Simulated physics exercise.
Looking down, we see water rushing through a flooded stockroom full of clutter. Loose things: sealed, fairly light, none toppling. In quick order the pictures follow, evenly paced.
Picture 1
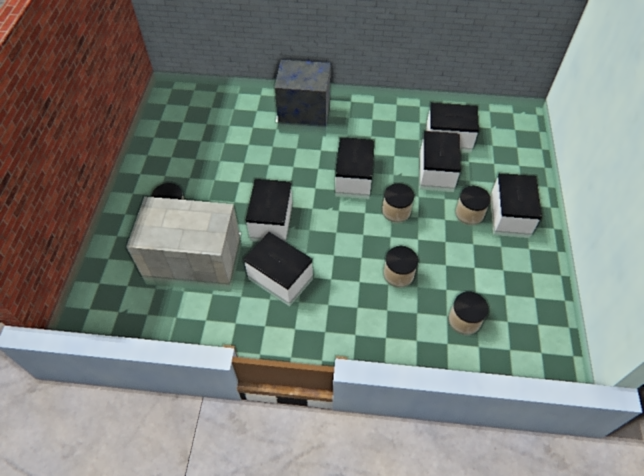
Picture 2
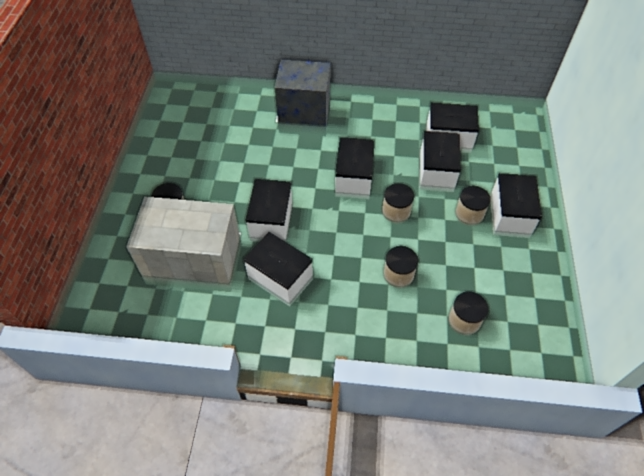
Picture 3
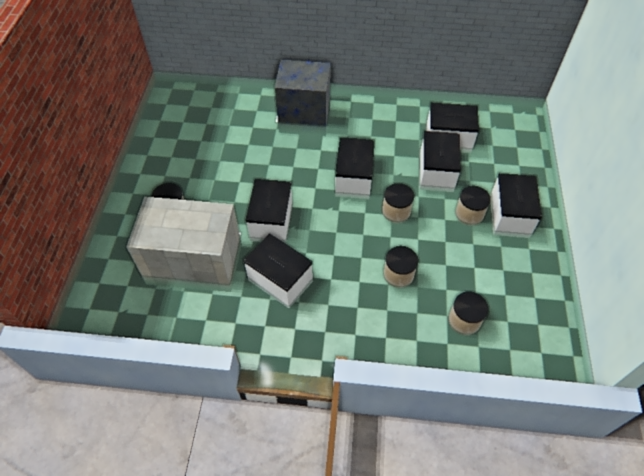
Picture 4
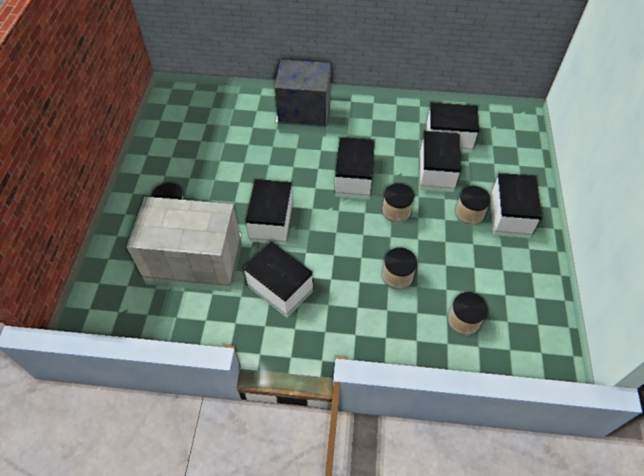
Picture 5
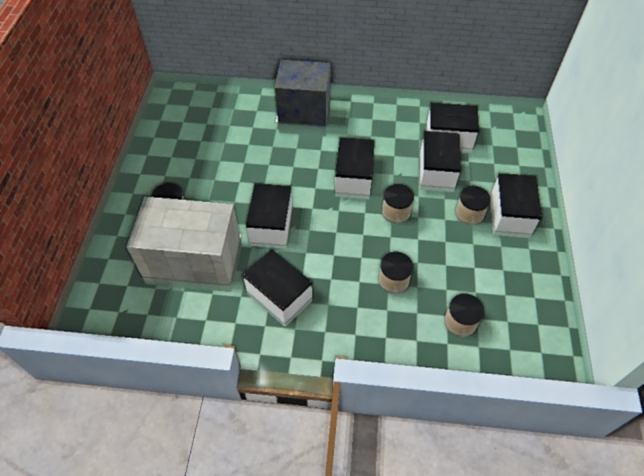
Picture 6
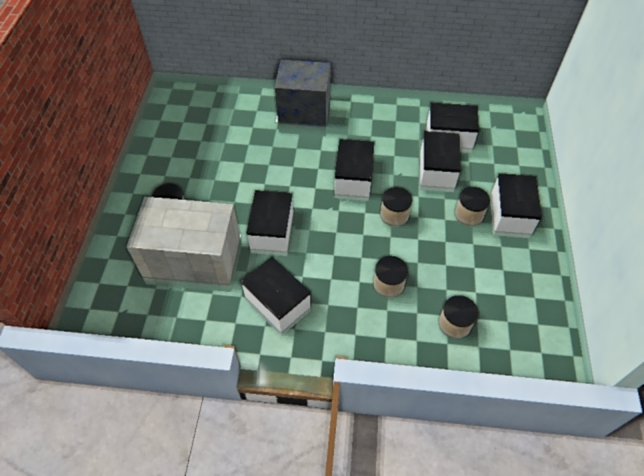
At first, black-topped boxes and round containers sit still on a green checkered floor between brick walls, and a brown door at the front gap swings outward. Then the nearer boxes and round containers begin to shift, drifting slightly toward the front opening, while the large pale block stays put.
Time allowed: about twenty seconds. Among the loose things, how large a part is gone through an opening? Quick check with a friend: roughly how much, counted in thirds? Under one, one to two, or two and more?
I expect the portion to fall within the middle band.
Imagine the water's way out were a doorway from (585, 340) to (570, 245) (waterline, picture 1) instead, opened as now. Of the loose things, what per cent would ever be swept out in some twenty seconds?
70 per cent or so.
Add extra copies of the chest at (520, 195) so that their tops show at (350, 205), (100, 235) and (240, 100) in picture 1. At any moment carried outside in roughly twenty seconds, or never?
Outcome for each, listed in order: Leaves, leaves, does not leave.
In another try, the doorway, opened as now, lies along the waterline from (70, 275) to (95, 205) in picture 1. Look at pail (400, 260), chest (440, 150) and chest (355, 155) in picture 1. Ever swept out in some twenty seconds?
Item one: Remains; item two: Remains; item three: Remains.
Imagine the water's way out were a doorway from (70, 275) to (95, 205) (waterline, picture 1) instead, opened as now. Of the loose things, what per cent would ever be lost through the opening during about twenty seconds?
Result: Roughly 30 per cent.
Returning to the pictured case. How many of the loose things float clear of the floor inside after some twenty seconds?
The figure is 5.
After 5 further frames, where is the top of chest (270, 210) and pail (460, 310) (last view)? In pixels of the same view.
About (267, 251), then about (437, 321).
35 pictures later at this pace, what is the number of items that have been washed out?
That comes to 5.
A moment on, 1 of 11 are out; 10 afloat.
Next, 3 of 11 are out; 8 afloat.
Later, 5 of 11 are out; 6 afloat.
In the end, 6 of 11 are out; 5 afloat.
